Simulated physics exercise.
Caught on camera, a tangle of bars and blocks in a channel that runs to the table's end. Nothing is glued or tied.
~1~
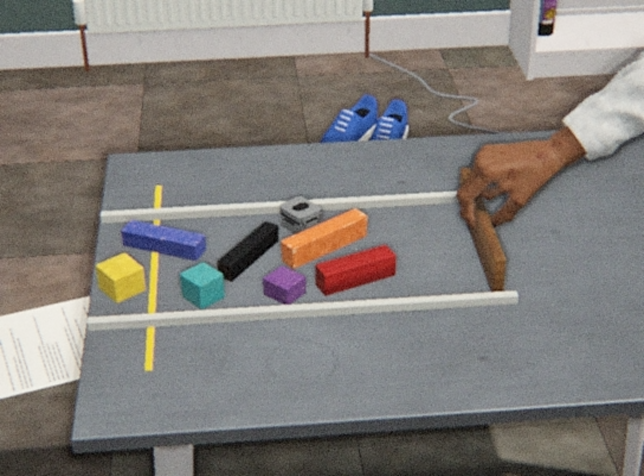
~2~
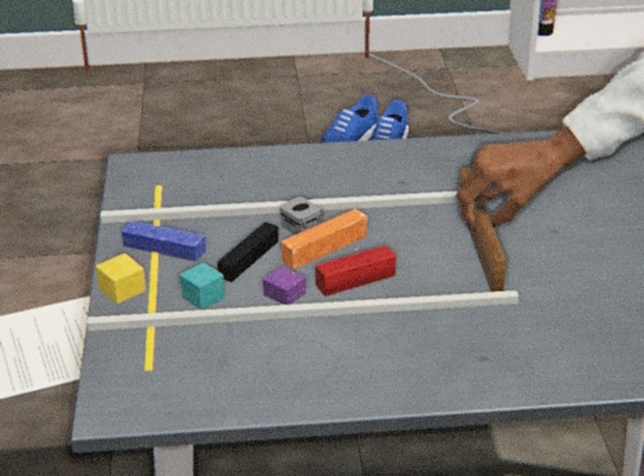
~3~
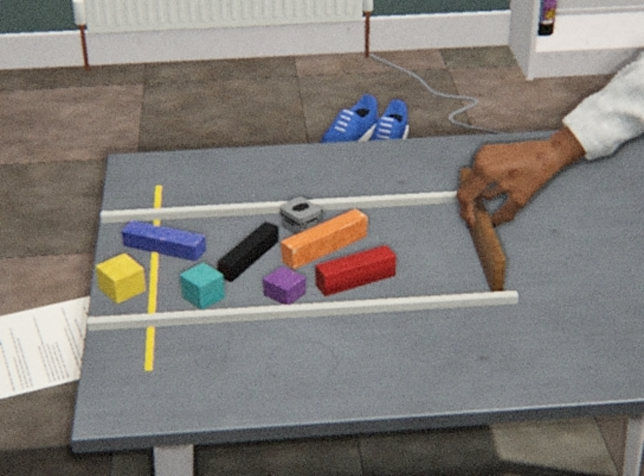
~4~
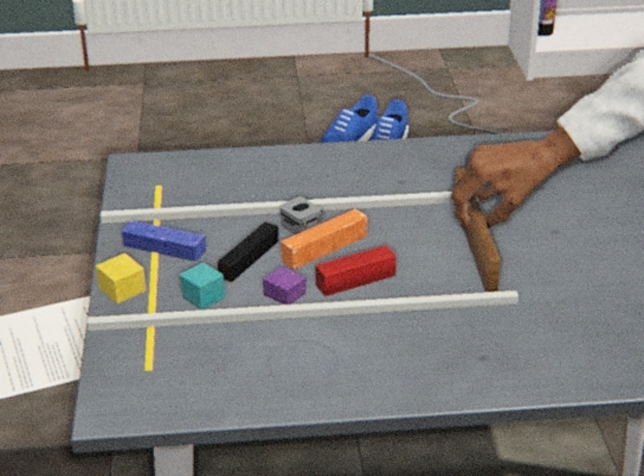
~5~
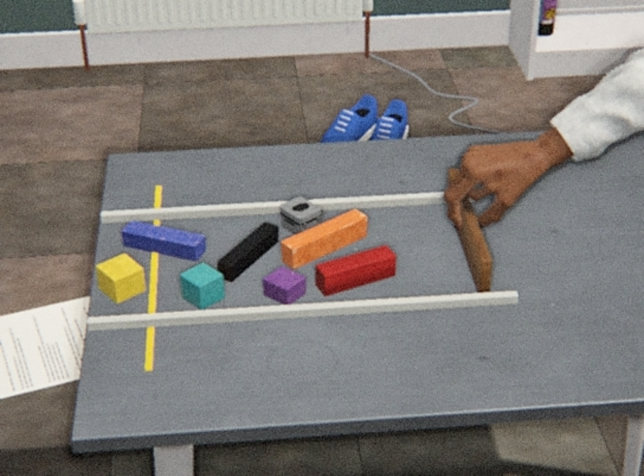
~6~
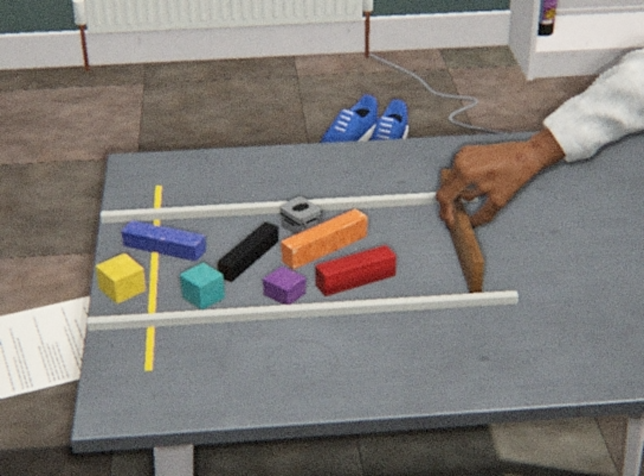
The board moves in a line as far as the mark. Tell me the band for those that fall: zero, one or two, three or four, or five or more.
The number that fall off is three or four.
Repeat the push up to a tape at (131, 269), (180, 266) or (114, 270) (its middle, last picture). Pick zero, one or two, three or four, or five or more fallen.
In that order: Three or four; zero; 5 or more.
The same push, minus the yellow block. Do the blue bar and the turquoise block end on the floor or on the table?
The blue bar is lost; the turquoise block tumbles off.
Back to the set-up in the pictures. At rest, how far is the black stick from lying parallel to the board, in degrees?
Roughly 20° out of line.
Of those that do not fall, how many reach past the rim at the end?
It comes to 1.
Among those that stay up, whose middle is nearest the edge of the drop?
The black stick ends nearest.
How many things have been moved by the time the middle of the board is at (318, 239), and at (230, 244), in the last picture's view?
By then 5, and 7.
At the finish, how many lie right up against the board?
The number is 3.
Soon after, none off yet; yellow block at rest near (121, 278); blue bar at rest near (164, 241); turquoise block at rest near (199, 287).
In the end, the number that fall off is three or four; gone, turquoise block, blue bar and yellow block.
